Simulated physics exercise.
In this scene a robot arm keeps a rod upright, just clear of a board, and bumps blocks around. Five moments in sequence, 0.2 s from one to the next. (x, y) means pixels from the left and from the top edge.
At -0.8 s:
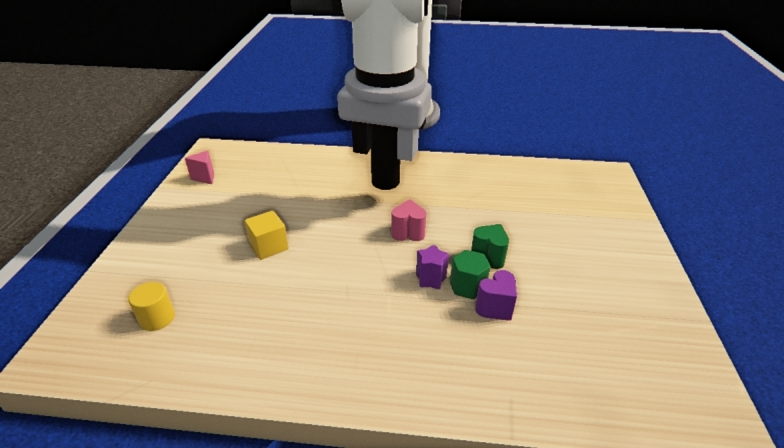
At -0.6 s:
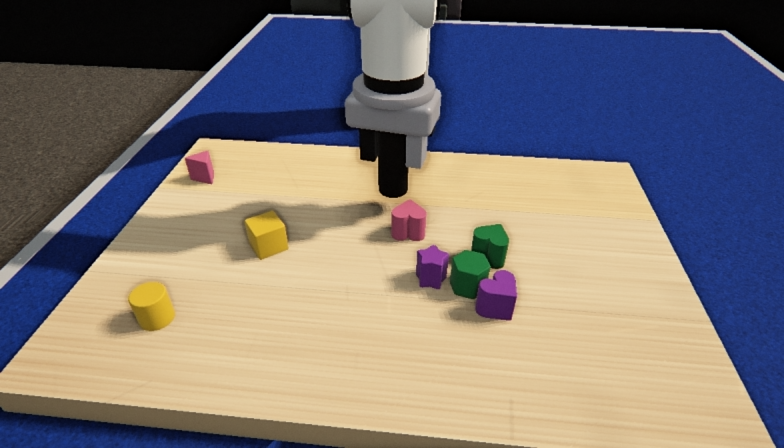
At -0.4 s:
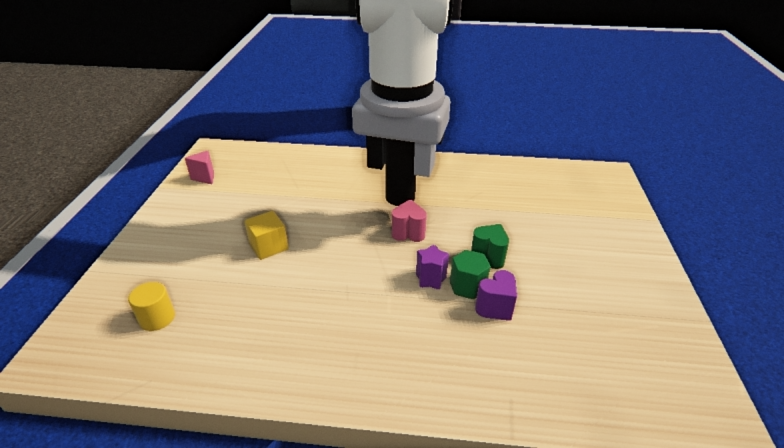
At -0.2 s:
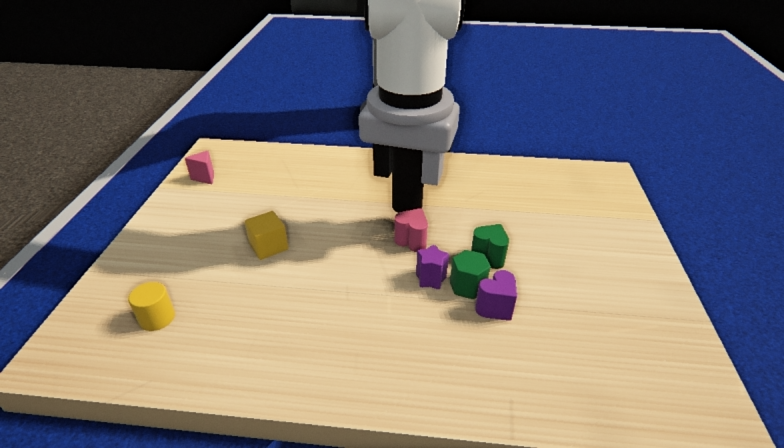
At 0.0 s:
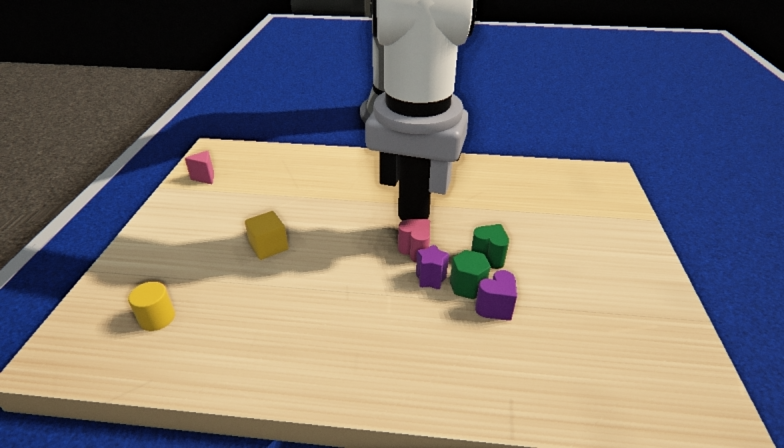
A pale wooden board lies on a blue surface with white edging, seen from a fixed, raised view at the front. A pink block sits at the far left, a yellow cube and yellow cylinder nearer, and a pink heart, purple star, two green blocks and purple heart cluster right of centre. A robot arm's black rod slides slowly forward and slightly right, nudging the pink heart toward the star.
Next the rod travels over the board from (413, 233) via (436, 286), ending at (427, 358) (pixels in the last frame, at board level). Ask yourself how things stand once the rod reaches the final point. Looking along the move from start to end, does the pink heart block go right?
Yes, it checks out.
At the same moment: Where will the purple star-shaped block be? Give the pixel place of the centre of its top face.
The middle of its top is at (466, 321).
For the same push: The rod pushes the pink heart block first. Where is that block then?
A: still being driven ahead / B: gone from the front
B.
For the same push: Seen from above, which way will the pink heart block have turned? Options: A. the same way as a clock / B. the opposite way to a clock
A
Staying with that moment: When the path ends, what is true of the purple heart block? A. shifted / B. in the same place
I choose B.
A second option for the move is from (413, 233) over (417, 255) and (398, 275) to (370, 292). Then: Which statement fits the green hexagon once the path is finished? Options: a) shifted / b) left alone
That would be b.
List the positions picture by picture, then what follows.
The first frame shows tip of the rod at (386, 182), middles of tops, pink heart block at (409, 210), purple star-shaped block at (433, 255), green hexagon at (471, 262), purple heart block at (501, 283).
The second frame shows rod at (393, 190), nothing pushed.
The third frame shows rod at (400, 198), nothing pushed.
The fourth frame shows rod at (407, 206), pink heart block at (413, 218).
The fifth frame shows rod at (414, 215), pink heart block at (417, 228), purple star-shaped block at (433, 255), green hexagon at (471, 262), purple heart block at (501, 283).
What follows on the original path. One third of the way, rod at (435, 249); pink heart block at (428, 264), turned 30° clockwise; purple star-shaped block at (445, 282), turned 15° anticlockwise.
Two thirds of the way, rod at (435, 290); pink heart block at (413, 304), turned 50° clockwise; purple star-shaped block at (459, 306), turned 70° anticlockwise; green hexagon at (475, 267), turned 35° anticlockwise.
At the end, rod at (428, 339); pink heart block at (390, 337), turned 90° clockwise; purple star-shaped block at (466, 321), turned 135° anticlockwise; green hexagon at (475, 267), turned 35° anticlockwise; purple heart block unmoved.
